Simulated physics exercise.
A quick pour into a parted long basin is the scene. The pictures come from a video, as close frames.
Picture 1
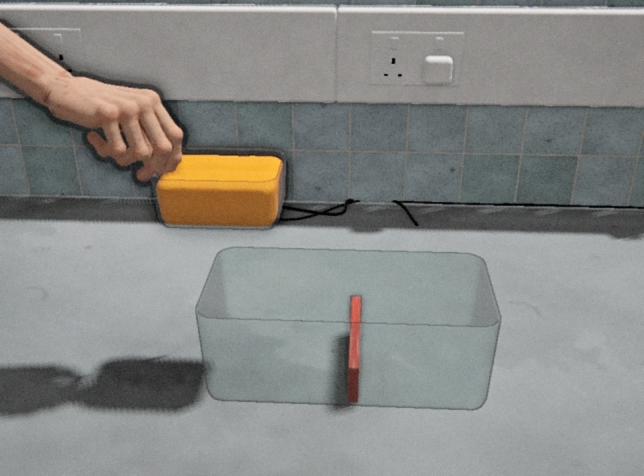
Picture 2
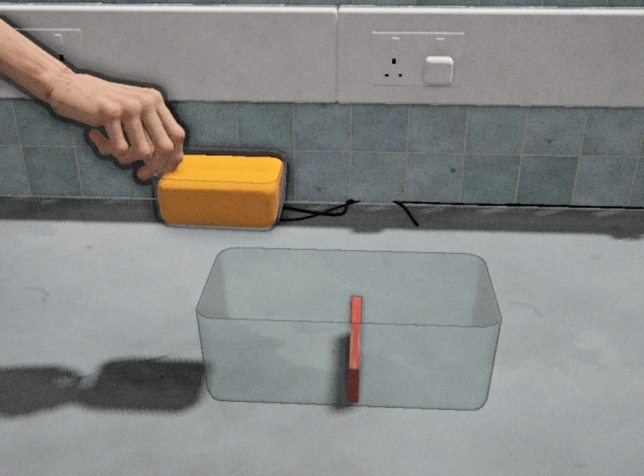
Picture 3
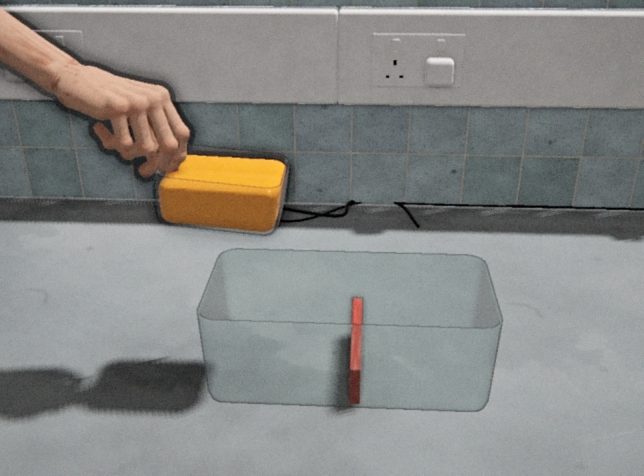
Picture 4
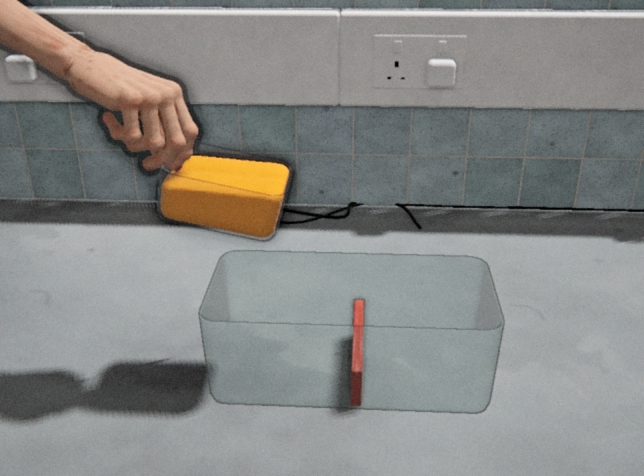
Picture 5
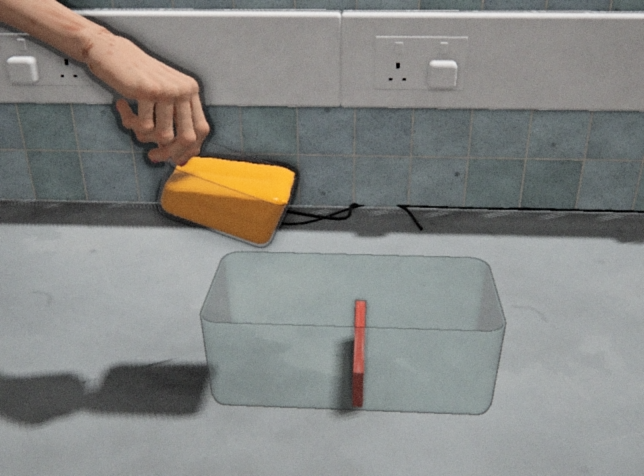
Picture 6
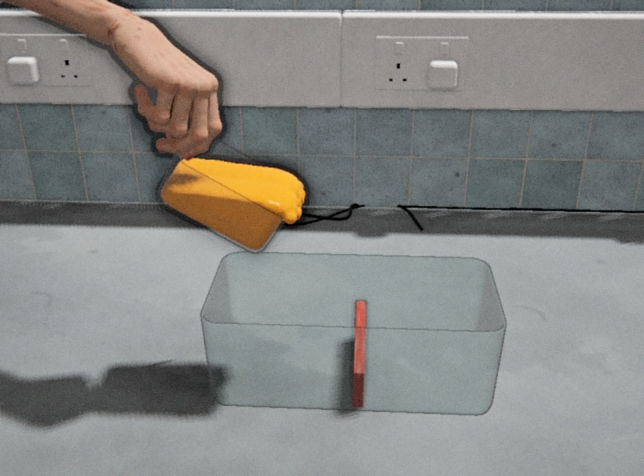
A hand tilting a yellow container of juice steadily to the right behind a clear long basin with a red divider.
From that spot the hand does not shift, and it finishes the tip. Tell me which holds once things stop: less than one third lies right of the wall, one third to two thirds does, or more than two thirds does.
Less than one third lies right of the wall.
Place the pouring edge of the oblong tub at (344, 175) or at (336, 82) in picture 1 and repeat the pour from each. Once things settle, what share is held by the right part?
About 80 % the first time, about 80 % the second.
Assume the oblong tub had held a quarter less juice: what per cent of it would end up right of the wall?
Roughly 5 in a hundred.
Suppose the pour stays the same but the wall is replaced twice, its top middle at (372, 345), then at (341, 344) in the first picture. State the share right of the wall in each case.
In order, some 10 and 50 in a hundred.
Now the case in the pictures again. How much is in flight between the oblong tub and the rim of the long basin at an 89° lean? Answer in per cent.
Something like 35 per cent of it.
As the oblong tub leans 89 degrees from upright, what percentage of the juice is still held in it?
Around 15 percent remains.
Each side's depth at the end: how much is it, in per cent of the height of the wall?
About 40 left, about 0 right.
A moment on, the oblong tub is tipped on its side and 15 per cent is still to pour, 45 is left of the wall and 7 right of it.
Next, the oblong tub is tipped right over and 3 per cent is still to pour, 82 is left of the wall and 9 right of it.
Then the oblong tub is tipped right over and 0 per cent is still to pour, 84 is left of the wall and 10 right of it.
Later the oblong tub is tipped right over and 0 per cent is still to pour, 85 is left of the wall and 11 right of it.
In the end 85 per cent lies left of the wall, 11 right of it and 4 outside.
